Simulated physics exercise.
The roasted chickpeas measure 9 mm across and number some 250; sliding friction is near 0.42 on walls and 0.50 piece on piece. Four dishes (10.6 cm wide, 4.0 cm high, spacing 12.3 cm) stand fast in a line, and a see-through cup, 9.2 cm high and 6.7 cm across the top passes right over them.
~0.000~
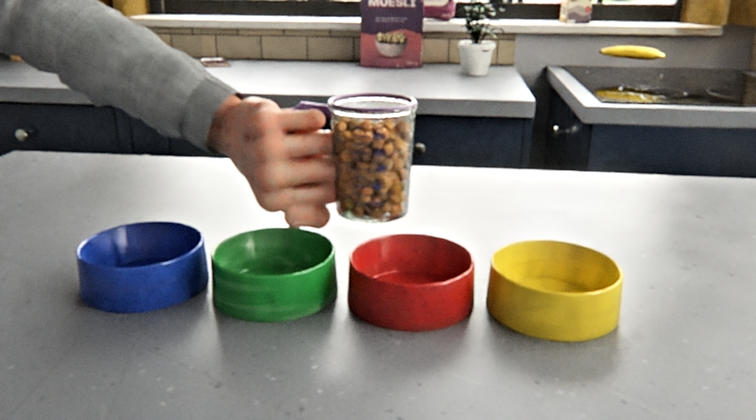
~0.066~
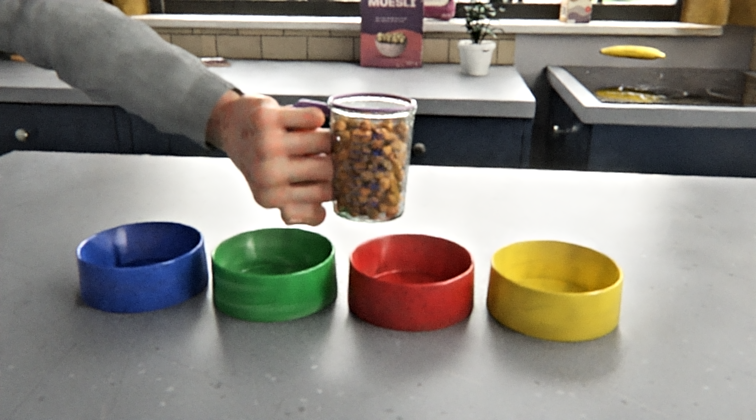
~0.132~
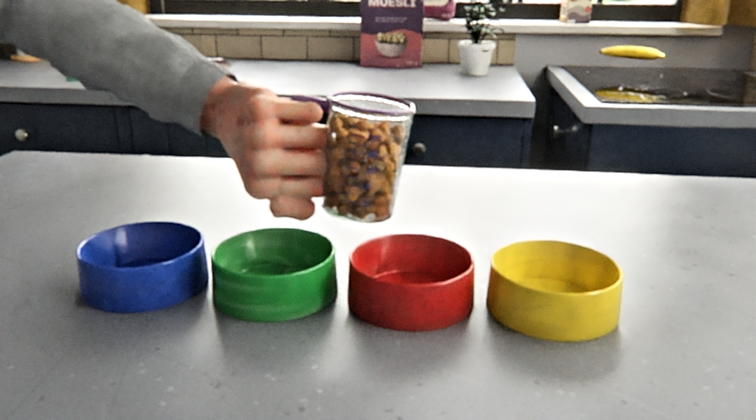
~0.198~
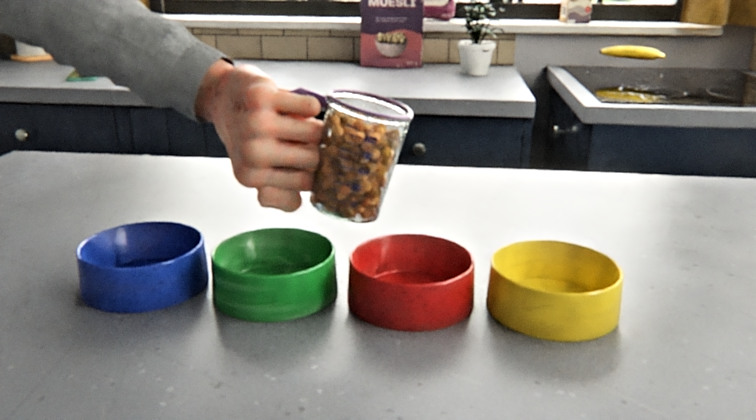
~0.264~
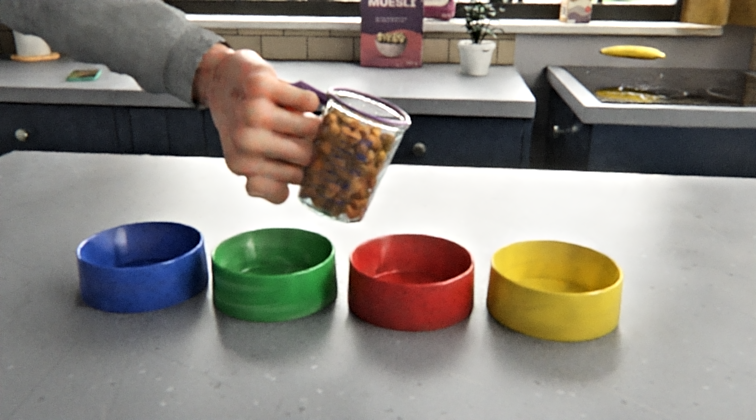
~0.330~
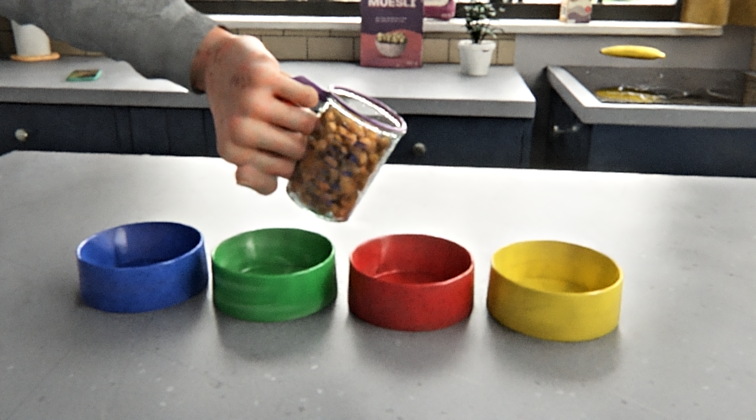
A hand held a clear cup full of roasted chickpeas above a row of blue, green, red and yellow dishes, then tilted it steadily to the right while drawing it slightly left.
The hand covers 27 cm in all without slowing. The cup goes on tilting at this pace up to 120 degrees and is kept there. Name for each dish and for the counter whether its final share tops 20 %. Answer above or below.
Red dish: Below; blue dish: Below; green dish: Above; yellow dish: Below; on the counter: Below.
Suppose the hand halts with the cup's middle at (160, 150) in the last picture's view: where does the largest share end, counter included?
Most goes to: Green.
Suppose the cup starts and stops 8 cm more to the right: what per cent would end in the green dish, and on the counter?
In that case green 0, counter 0.
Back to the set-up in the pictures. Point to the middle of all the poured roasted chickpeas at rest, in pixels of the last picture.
At about (288, 274).
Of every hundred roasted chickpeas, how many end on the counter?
About 10 per cent.
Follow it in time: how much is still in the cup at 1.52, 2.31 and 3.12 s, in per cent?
In turn: 10, 0, 0.
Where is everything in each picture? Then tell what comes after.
Cup at (372, 157), tilt 0 degrees, lip at (414, 103), moved 0.0 cm; middle of the pieces at (373, 161); yellow dish at (556, 265); red dish at (412, 258); green dish at (274, 250); blue dish at (142, 244), in the first picture.
Cup at (370, 157), tilt 2 degrees, lip at (414, 104), moved 0.2 cm; middle of the pieces at (371, 161), in the second picture.
Cup at (364, 157), tilt 7 degrees, lip at (413, 109), moved 0.7 cm; middle of the pieces at (365, 160), in the third picture.
Cup at (357, 157), tilt 14 degrees, lip at (411, 115), moved 1.3 cm; middle of the pieces at (357, 160), in the fourth picture.
Cup at (350, 156), tilt 21 degrees, lip at (408, 121), moved 1.9 cm; middle of the pieces at (350, 160), in the fifth picture.
Cup at (342, 156), tilt 28 degrees, lip at (404, 128), moved 2.5 cm; middle of the pieces at (342, 160); yellow dish at (556, 265); red dish at (412, 258); green dish at (274, 250); blue dish at (142, 244). The cup turns about 105 degrees a second and travels 9 cm a second, in the sixth picture.
Then, at 1.52 s, tilt 120 degrees; cup holds 10 %, green 80 %.
Then, at 2.31 s, tilt 120 degrees; cup holds 0 %, green 90 %.
After 3.12 s, tilt 120 degrees; cup holds 0 %, green 90 %.
At rest (3.4 s), red 0 %, blue 0 %, green 90 %, yellow 0 %, counter 10 %.
